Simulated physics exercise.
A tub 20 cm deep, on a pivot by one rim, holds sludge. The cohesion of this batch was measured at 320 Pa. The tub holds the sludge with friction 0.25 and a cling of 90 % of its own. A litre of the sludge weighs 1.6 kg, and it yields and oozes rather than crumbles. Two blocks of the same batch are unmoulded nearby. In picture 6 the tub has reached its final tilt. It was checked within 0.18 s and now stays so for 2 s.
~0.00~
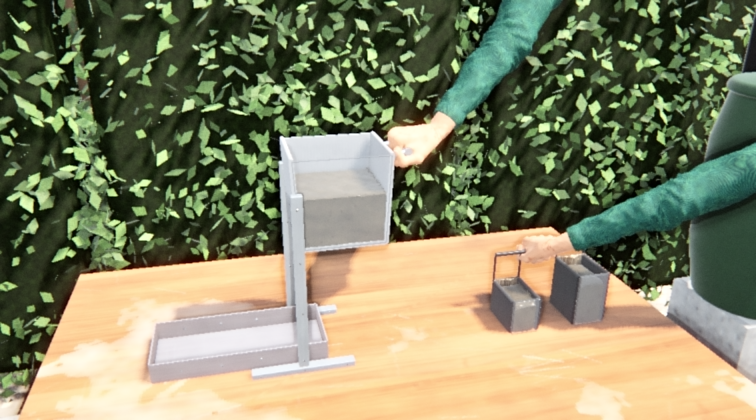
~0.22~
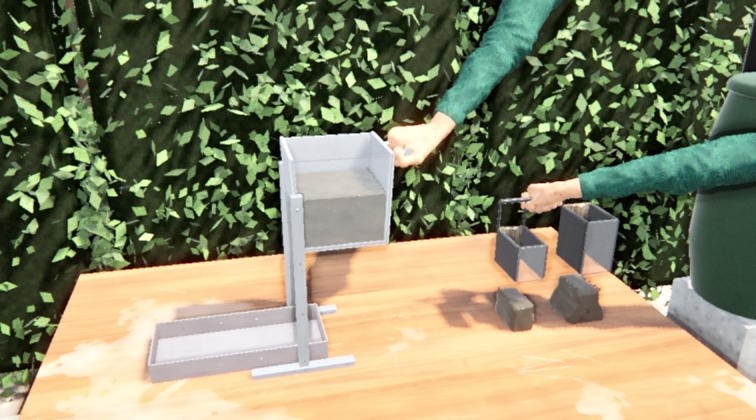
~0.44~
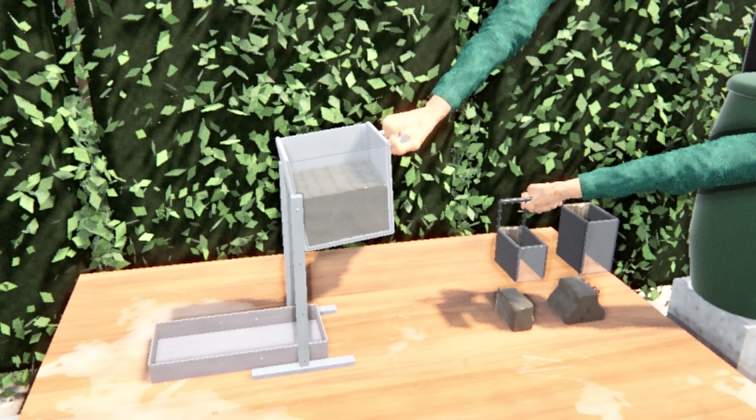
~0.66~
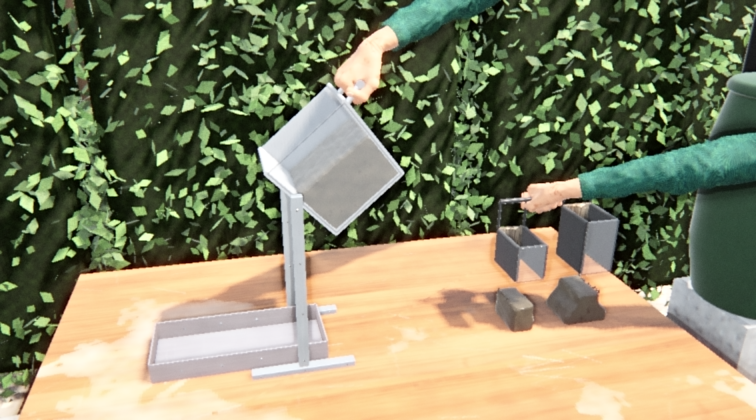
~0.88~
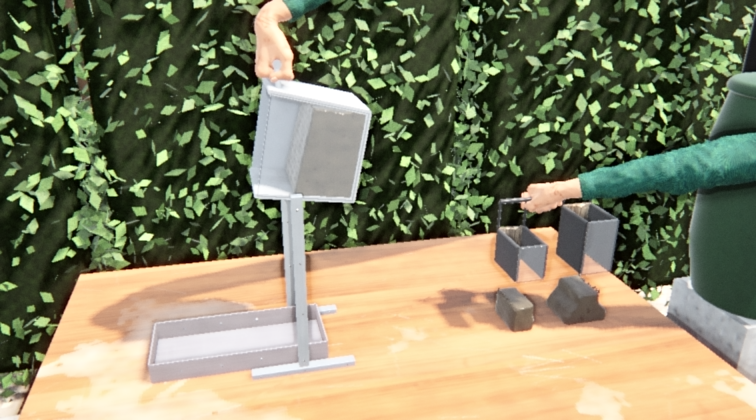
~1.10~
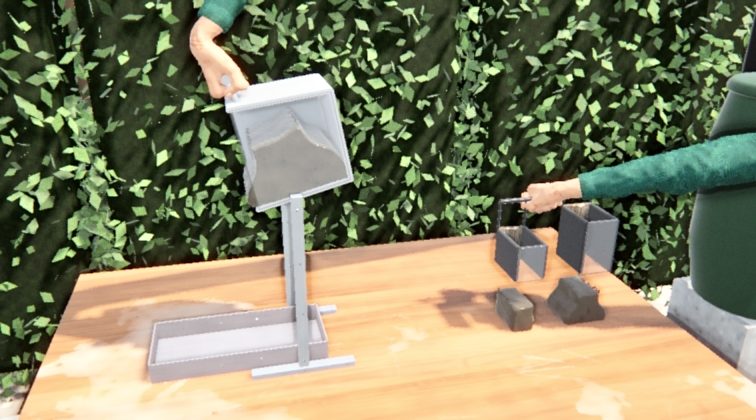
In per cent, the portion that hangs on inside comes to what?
Expect roughly 36 %.
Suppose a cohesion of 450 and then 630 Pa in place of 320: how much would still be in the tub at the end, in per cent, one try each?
In that order: 45 %, 55 %.
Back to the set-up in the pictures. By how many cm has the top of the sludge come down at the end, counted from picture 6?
Roughly 9 cm.
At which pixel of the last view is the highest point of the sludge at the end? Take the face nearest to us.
Near (316, 169).
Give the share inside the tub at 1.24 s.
Some 60 per cent.
After 1.24 s, the tub is at 102 degrees and holds 60 %.
After 1.41 s, the tub is at 102 degrees and holds 38 %.
After 1.58 s, the tub is at 102 degrees and holds 36 %.
After 1.75 s, the tub is at 102 degrees and holds 36 %.
After 3.10 s, at the end, the tub is at 102 degrees and holds 36 %.
